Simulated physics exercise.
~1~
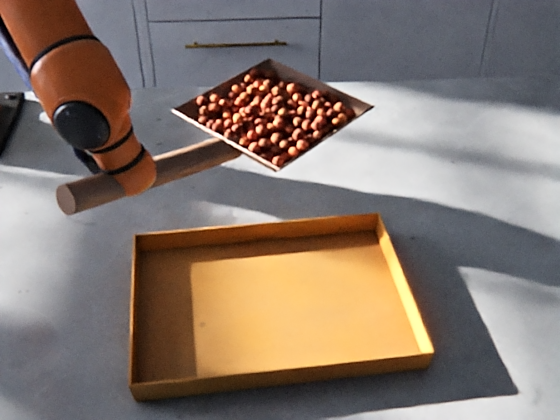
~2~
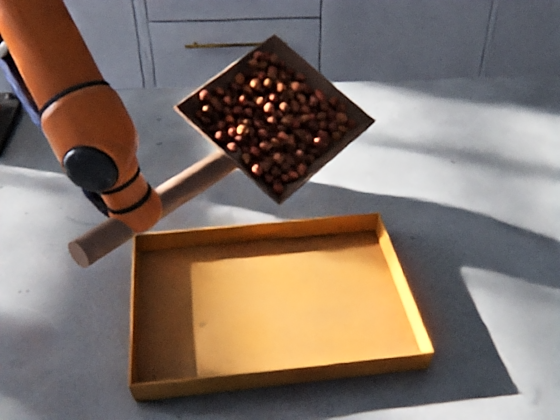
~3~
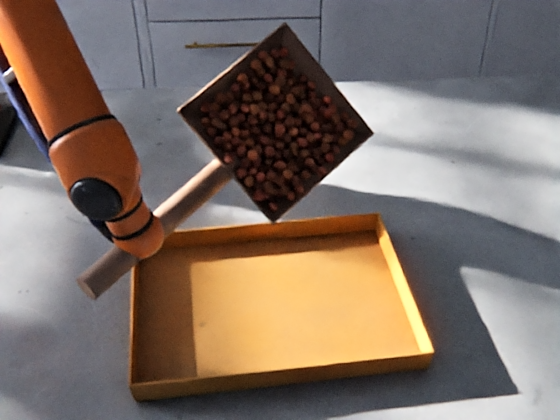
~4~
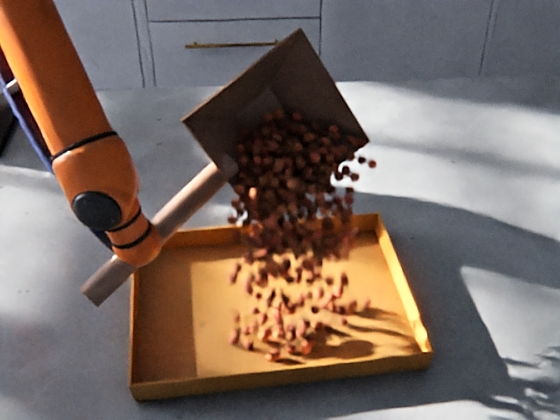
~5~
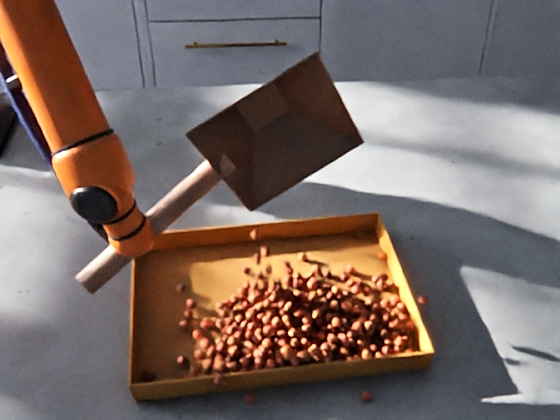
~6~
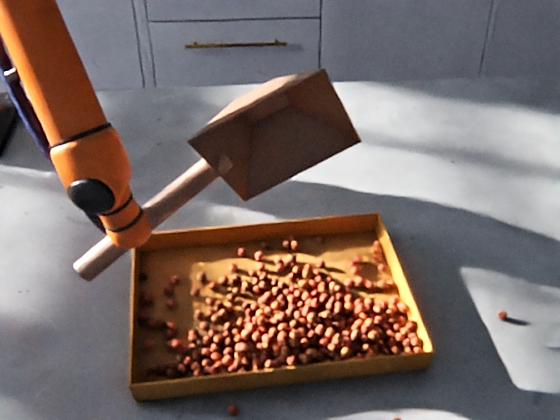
A heap of reddish-brown pellets tumbled into a shallow yellow tray as an orange robot arm steadily tipped its square, wooden-handled scoop. The scoop ended up empty, with most pellets spread across the tray and a few lying on the grey surface around it.
